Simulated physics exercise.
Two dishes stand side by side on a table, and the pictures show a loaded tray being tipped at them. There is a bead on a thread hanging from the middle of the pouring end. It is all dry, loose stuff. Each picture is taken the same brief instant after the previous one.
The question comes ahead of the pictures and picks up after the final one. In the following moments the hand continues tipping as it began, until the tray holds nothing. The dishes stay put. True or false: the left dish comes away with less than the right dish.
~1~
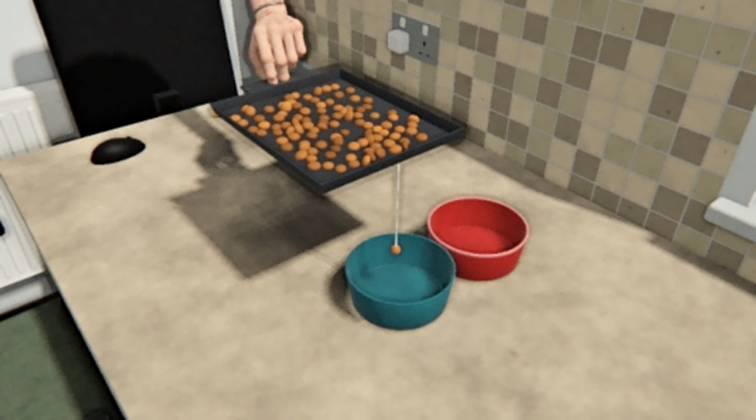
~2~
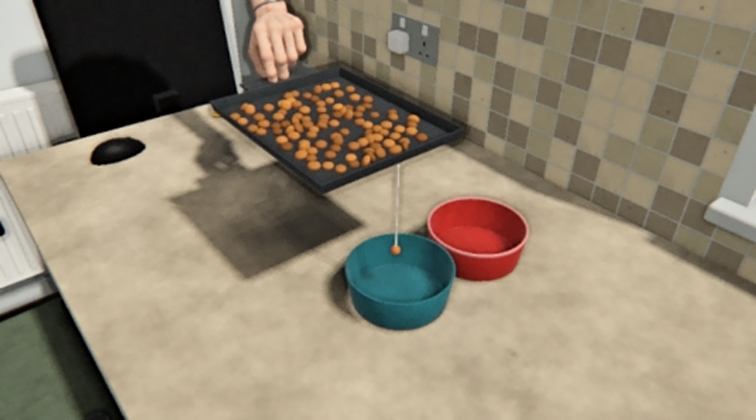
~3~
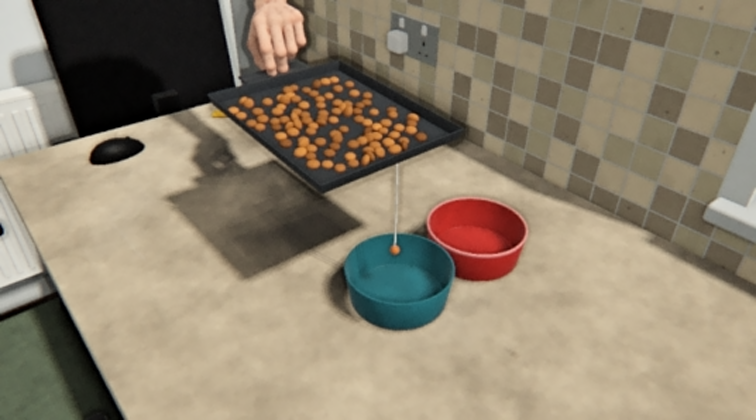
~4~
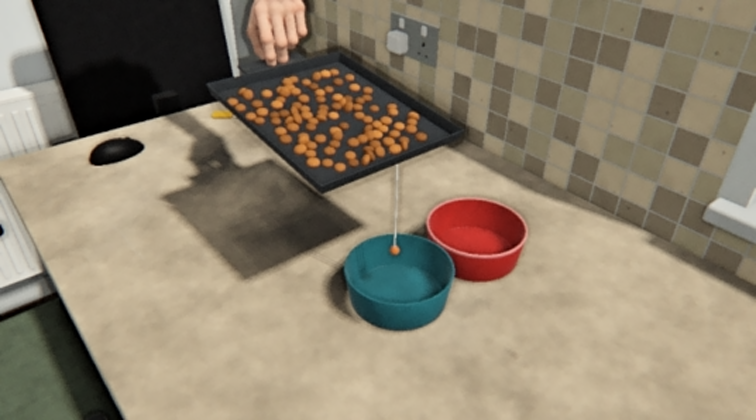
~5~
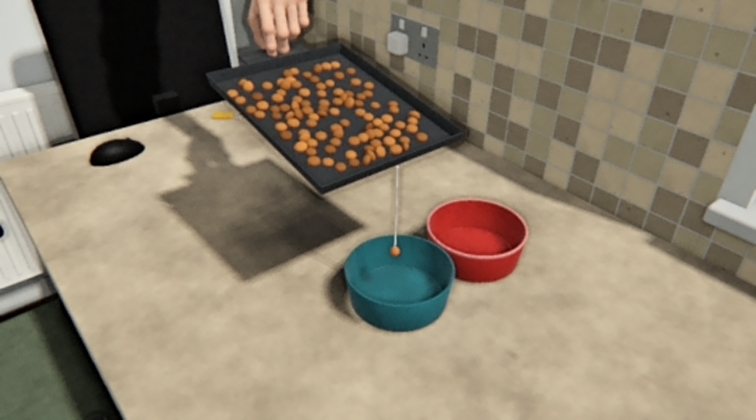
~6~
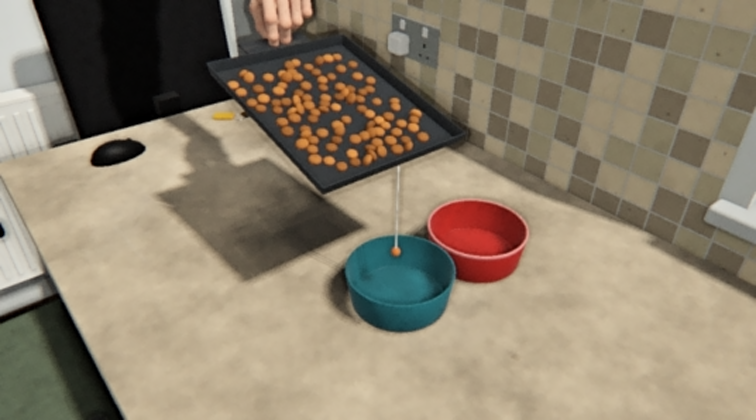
False.
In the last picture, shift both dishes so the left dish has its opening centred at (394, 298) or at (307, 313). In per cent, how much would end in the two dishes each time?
100 % for the first, 50 % for the second.
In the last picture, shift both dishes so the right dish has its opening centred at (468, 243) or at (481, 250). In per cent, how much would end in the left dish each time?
It works out to 60 percent and then 60 percent.
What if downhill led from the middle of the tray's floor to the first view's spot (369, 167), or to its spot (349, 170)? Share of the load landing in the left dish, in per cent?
So it's 40 percent with the first slope and 20 percent with the other.
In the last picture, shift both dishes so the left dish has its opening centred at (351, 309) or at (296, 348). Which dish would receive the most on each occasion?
In the first try it's the right-side dish, and in the second it's the right-side dish.
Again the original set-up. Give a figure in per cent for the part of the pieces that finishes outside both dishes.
40 per cent.
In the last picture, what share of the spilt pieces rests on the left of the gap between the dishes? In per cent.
It works out at some 40 percent.
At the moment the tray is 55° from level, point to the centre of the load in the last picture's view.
I'd put it at about (391, 140).
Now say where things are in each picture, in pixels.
Corners of the pouring end near (322, 182) and (460, 128), level; middle of the load near (334, 124), bits of cat kibble; left dish near (437, 308); right dish near (514, 261); bead on its thread near (396, 250), in the first picture.
Corners of the pouring end near (322, 182) and (460, 128), level; middle of the load near (334, 124), in the second picture.
Corners of the pouring end near (322, 182) and (459, 128), tipped barely, level across its low end; middle of the load near (333, 120), in the third picture.
Corners of the pouring end near (322, 183) and (459, 130), tipped a little, level across its low end; middle of the load near (333, 116), in the fourth picture.
Corners of the pouring end near (323, 184) and (460, 131), tipped a little, level across its low end; middle of the load near (334, 112), in the fifth picture.
Corners of the pouring end near (324, 184) and (461, 132), tipped a little, level across its low end; middle of the load near (336, 107); left dish near (437, 310); right dish near (514, 263), in the sixth picture.
Shortly afterwards, tray tipped steeply; all but a few on the tray; only a few in the air.
Next, tray tipped right over; near half on the tray; a little in the left dish; only a few in the right dish; a little outside both; near a quarter in the air.
Some moments later, tray tipped past a quarter turn; near half in the left dish; a little in the right dish; near a third outside both.
In the end, tray tipped past a quarter turn; near half in the left dish; a little in the right dish; near a third outside both.
